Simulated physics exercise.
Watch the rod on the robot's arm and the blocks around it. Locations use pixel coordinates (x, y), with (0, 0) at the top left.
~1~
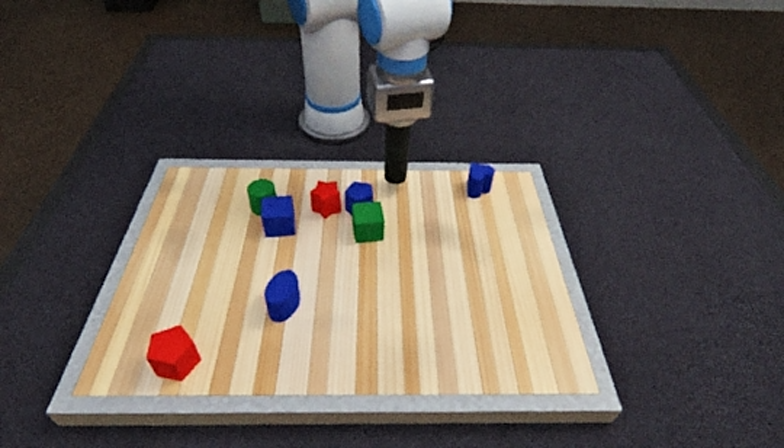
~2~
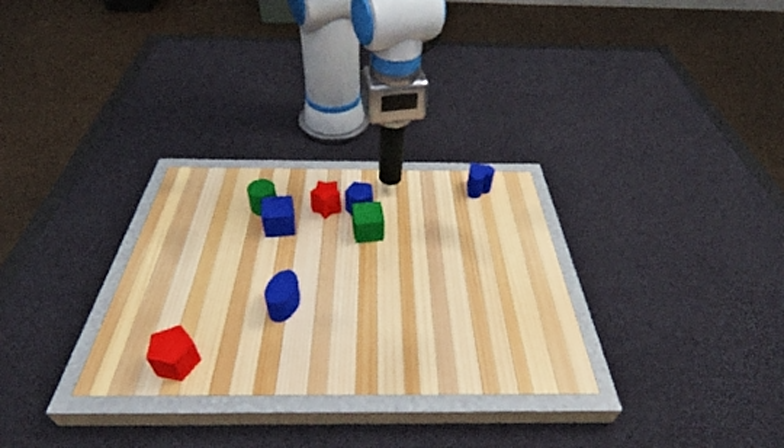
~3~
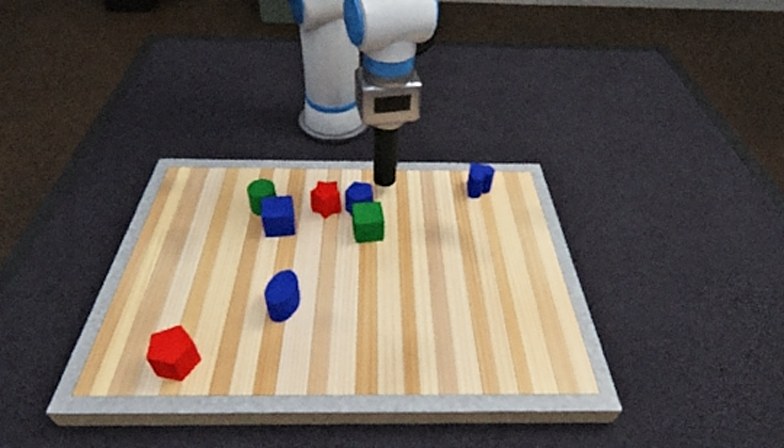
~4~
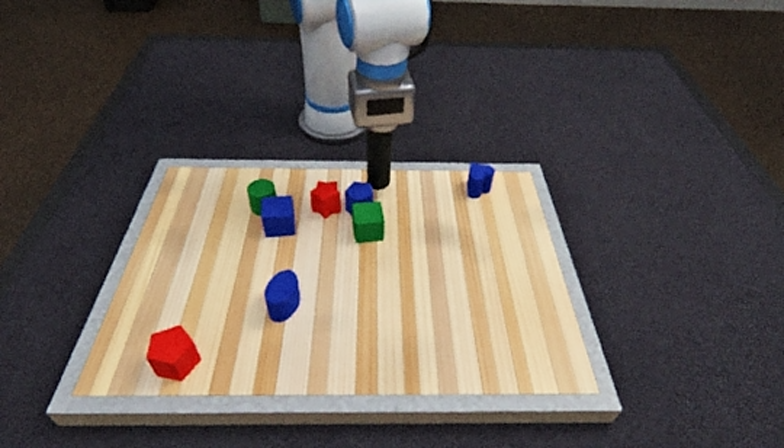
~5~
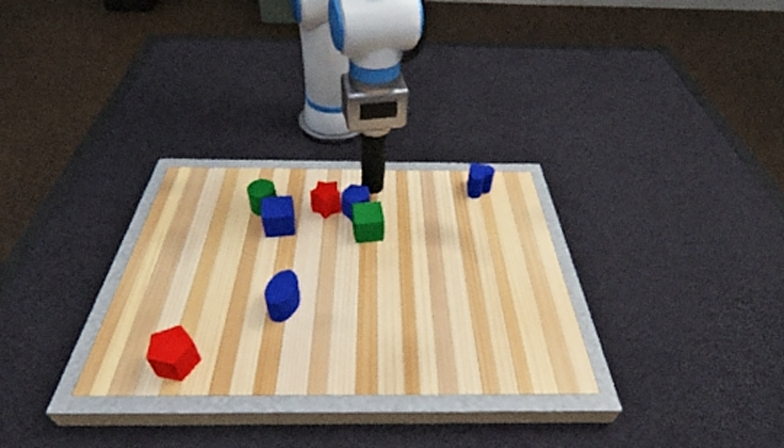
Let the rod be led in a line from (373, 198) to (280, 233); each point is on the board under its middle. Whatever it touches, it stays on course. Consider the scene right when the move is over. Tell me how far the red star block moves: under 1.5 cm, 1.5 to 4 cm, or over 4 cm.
Travel: Beyond 4 cm.
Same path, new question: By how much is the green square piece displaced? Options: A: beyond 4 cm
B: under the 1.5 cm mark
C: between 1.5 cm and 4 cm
The correct letter is B.
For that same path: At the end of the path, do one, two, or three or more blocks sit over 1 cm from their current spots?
Of all the blocks, three or more travel more than a centimetre.
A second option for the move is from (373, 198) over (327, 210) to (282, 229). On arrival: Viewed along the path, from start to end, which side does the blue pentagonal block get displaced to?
Facing from start to end, it will go to the left.
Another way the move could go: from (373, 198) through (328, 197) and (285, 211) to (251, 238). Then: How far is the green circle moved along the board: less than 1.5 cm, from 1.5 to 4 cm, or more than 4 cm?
Shift: 1.5 to 4 cm.
On the path given first. One third of the way, rod (341, 198); red star block (315, 192), turned 65° clockwise; blue pentagonal block (332, 208), turned 25° anticlockwise; green square piece (366, 215), turned 20° anticlockwise.
Two thirds of the way, rod (310, 209); blue square piece (261, 208), turned 25° anticlockwise; red star block (288, 195), turned 105° clockwise; blue pentagonal block (317, 219), turned 95° anticlockwise; green square piece (366, 215), turned 20° anticlockwise.
At the end, rod (278, 221); blue square piece (233, 213), turned 40° anticlockwise; red star block (263, 200), turned 135° clockwise; blue pentagonal block (314, 220), turned 110° anticlockwise; green square piece (366, 215), turned 20° anticlockwise.
